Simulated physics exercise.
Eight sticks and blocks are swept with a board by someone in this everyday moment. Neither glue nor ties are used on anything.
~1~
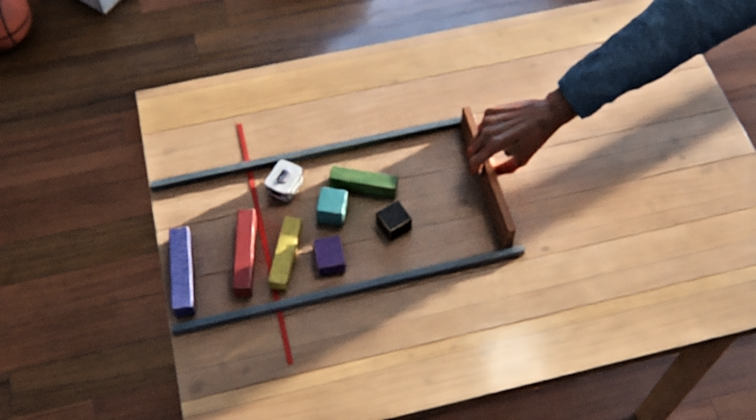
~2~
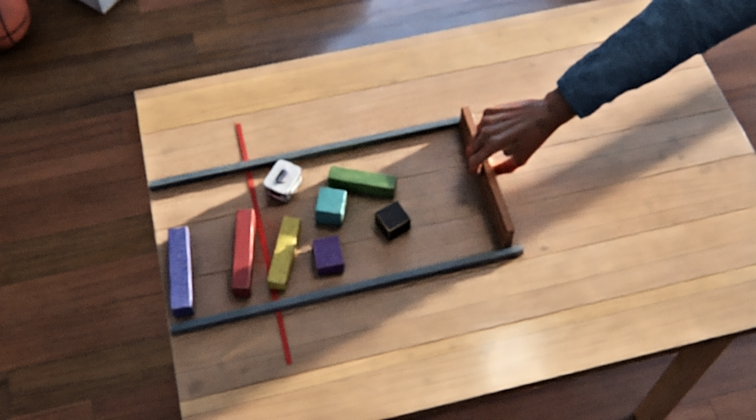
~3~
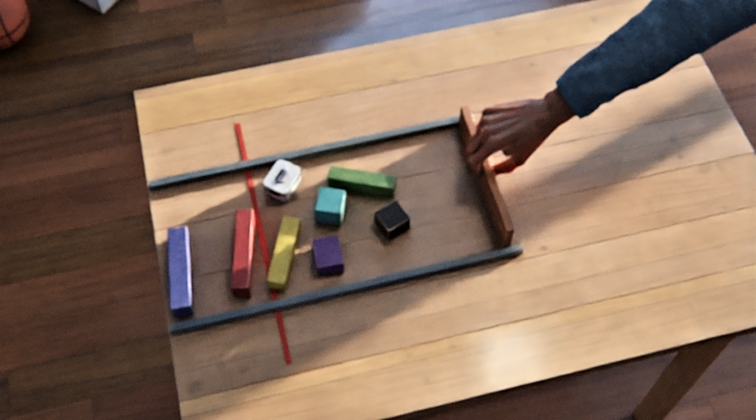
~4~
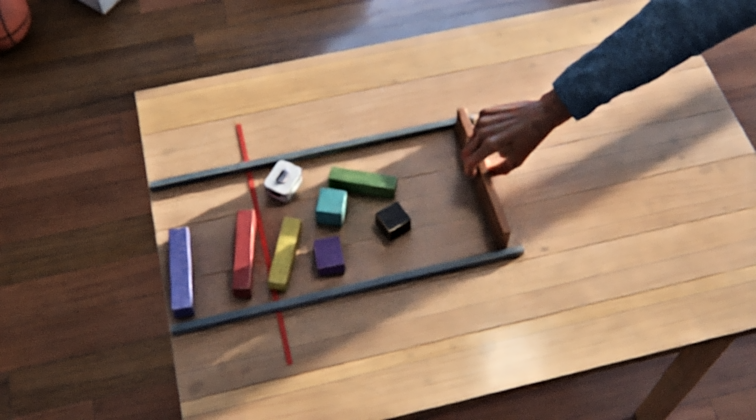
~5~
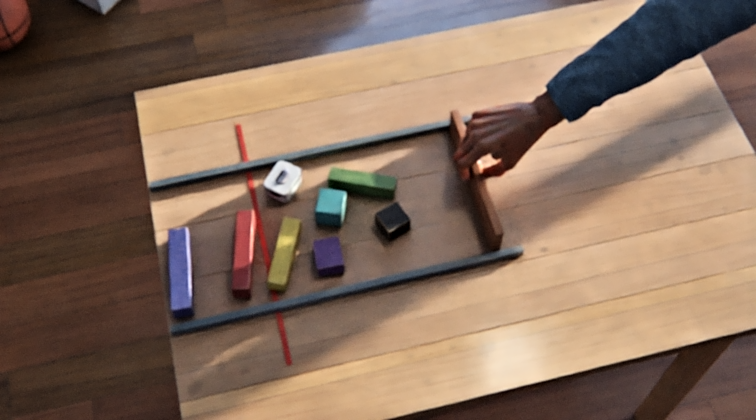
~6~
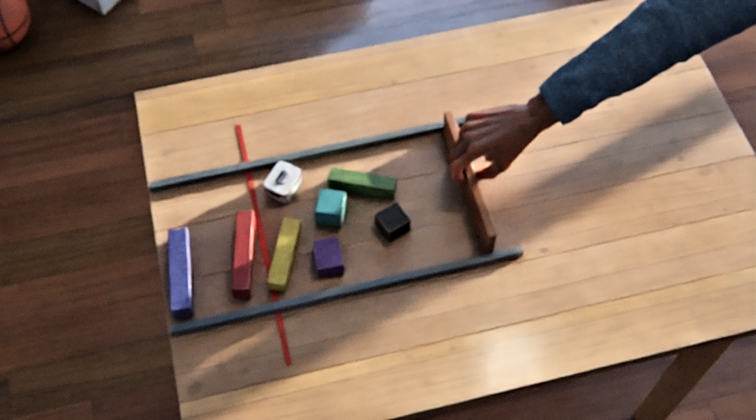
A hand slides a wooden board slightly left between two rails toward colorful, still blocks.
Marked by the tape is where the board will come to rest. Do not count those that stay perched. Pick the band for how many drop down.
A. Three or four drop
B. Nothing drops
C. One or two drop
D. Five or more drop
Nothing drops (B).
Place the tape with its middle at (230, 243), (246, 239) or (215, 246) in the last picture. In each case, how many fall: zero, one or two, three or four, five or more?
Going tape by tape, I get 1 or 2, then none at all, then one or two.
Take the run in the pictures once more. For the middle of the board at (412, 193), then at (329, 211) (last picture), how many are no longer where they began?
Tally: 0; 6.
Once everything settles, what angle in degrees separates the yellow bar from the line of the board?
I'd put it at about 5°.
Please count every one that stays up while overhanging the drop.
It's 0.
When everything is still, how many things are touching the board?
That comes to 3.
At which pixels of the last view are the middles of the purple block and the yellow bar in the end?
Roughly (256, 288) for the first and roughly (225, 278) for the second.
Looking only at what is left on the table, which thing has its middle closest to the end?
Going by centres, it is the blue bar.
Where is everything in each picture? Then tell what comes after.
The first frame shows blue bar (182, 271); red bar (245, 253); yellow bar (286, 253); board (487, 176); tape (263, 235).
The second frame shows red bar (244, 252); purple block (328, 255).
The third frame shows yellow bar (284, 253); board (485, 176).
The fourth frame shows blue bar (181, 271); white case (284, 183).
The fifth frame shows red bar (244, 253); turquoise block (331, 208).
The sixth frame shows blue bar (181, 272); red bar (244, 254); yellow bar (285, 254); board (468, 181); tape (262, 236).
Soon after, none off yet; blue bar at rest near (181, 272); red bar at rest near (244, 254); yellow bar at rest near (285, 254).
Then, none off yet; blue bar at rest near (181, 272); red bar moving near (234, 256); yellow bar moved a little near (254, 270).
At rest, the number that fall off is zero.
